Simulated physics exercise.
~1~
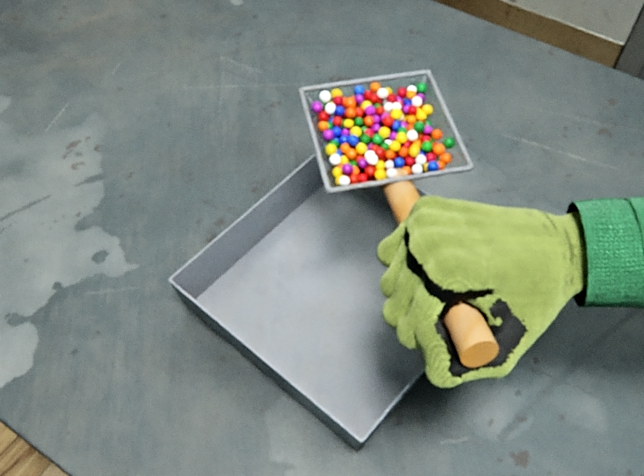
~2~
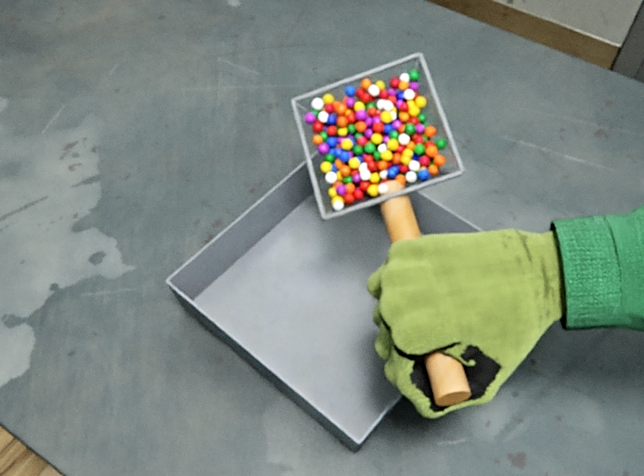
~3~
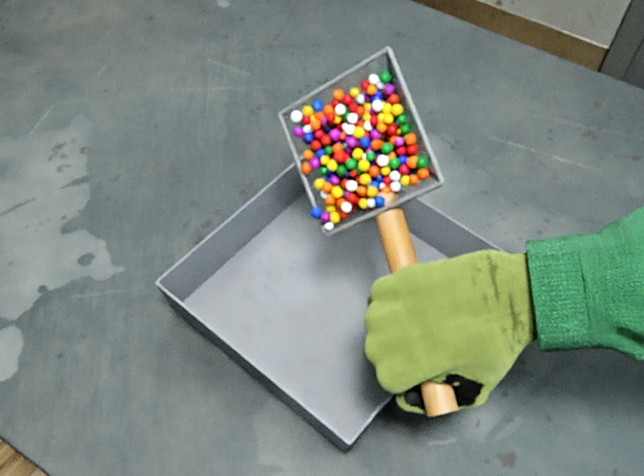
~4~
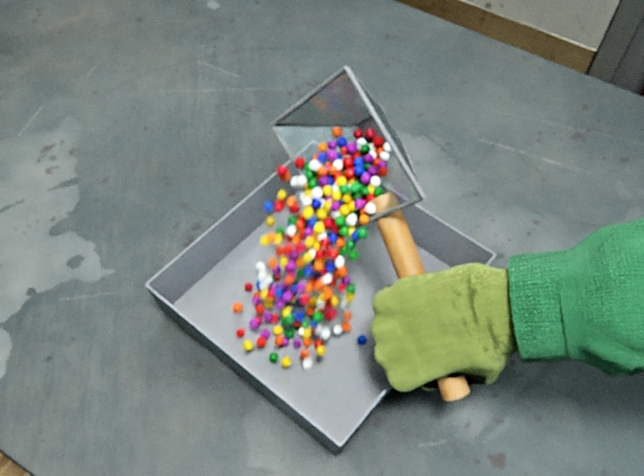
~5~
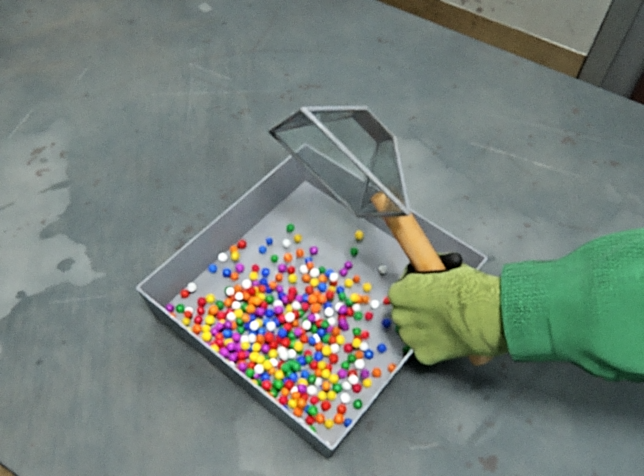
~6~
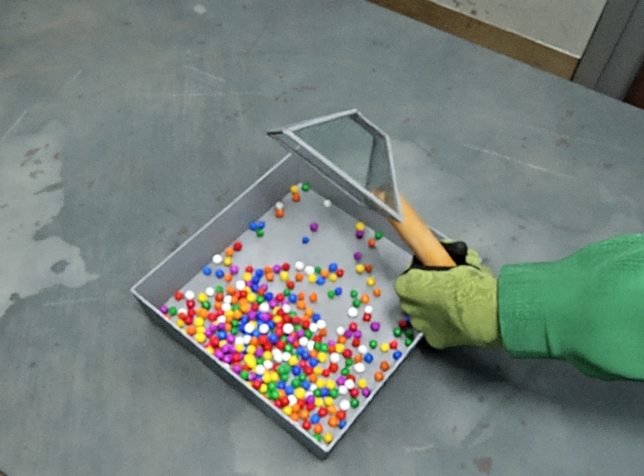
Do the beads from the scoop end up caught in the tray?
Yes, the beads land in the tray, a middling amount that lies thickest toward the near side, and the scoop is left empty.
